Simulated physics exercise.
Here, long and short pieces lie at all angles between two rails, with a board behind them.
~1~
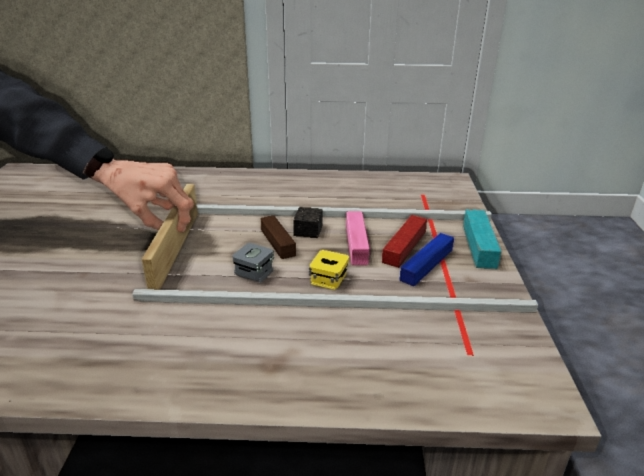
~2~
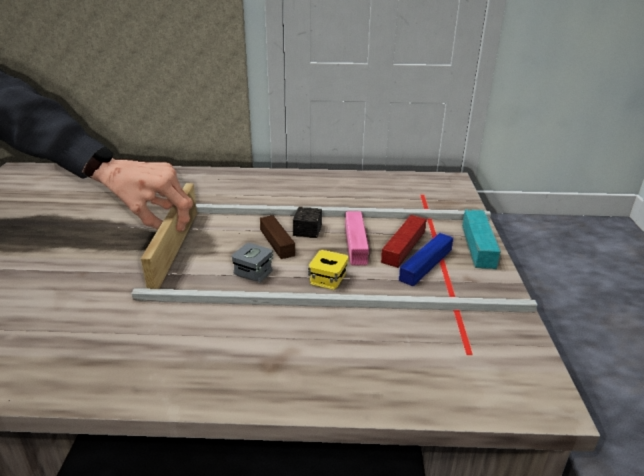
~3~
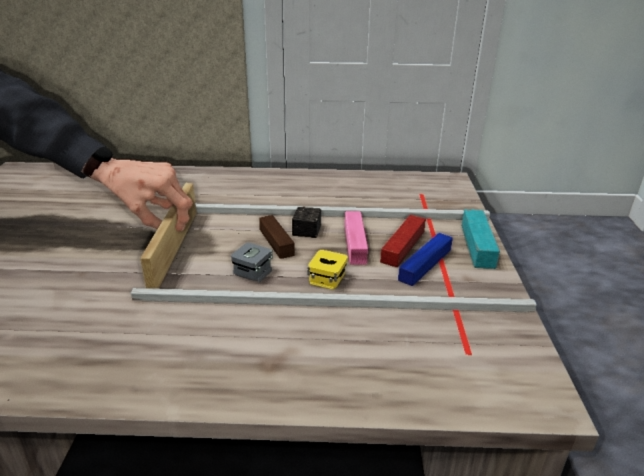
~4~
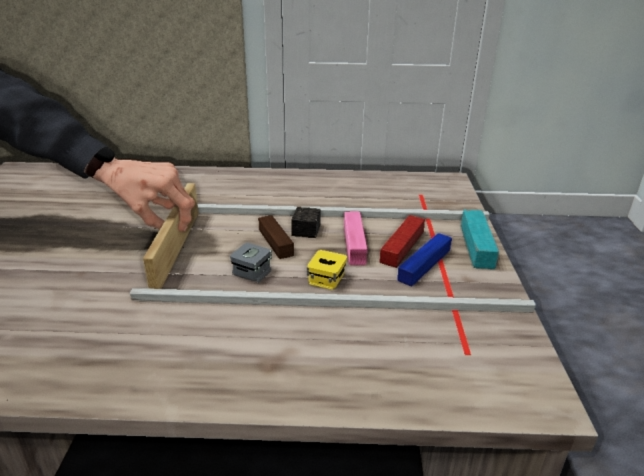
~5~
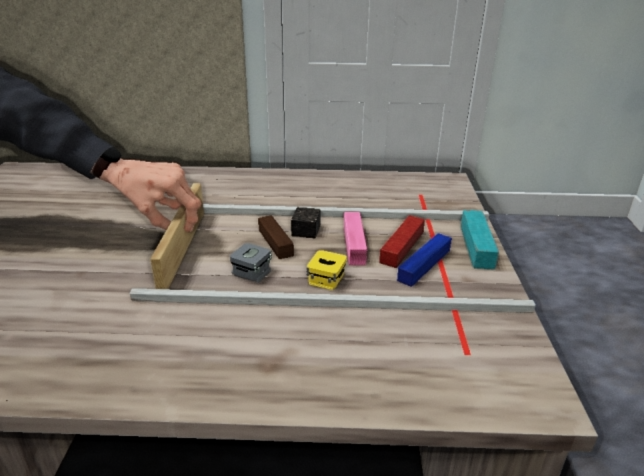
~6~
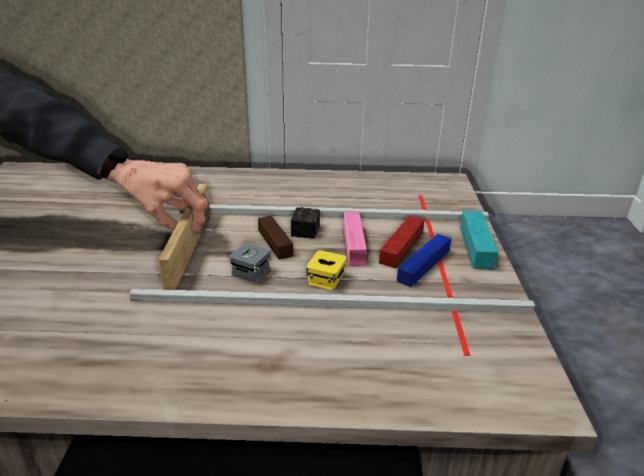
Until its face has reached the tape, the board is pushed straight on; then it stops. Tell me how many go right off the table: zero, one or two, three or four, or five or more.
One or two go right off.
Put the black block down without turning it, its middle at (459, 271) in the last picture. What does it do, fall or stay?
In the end the black block slides off.
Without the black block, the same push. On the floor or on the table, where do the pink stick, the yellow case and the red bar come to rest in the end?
Outcome for the pink stick: It stays; for the yellow case: It stays; for the red bar: It stays.
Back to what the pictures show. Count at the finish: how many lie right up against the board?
Looks like 2 of them, all told.
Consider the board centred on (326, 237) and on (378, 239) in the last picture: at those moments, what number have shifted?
Counting first: 5, next 7.
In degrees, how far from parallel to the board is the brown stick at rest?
It sits some 0° out of line.
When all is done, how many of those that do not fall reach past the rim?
Count: 2.
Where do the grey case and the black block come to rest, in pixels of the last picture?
Middles: Around (459, 266) and around (459, 224).
Soon after, none off yet; turquoise bar at rest near (478, 238); blue stick at rest near (425, 259); red bar at rest near (403, 241).
After that, none off yet; turquoise bar displaced a little near (495, 239); blue stick displaced about its own width near (480, 267); red bar displaced about its own width near (458, 248).
In the end, the number that fall off is one or two; gone, turquoise bar.
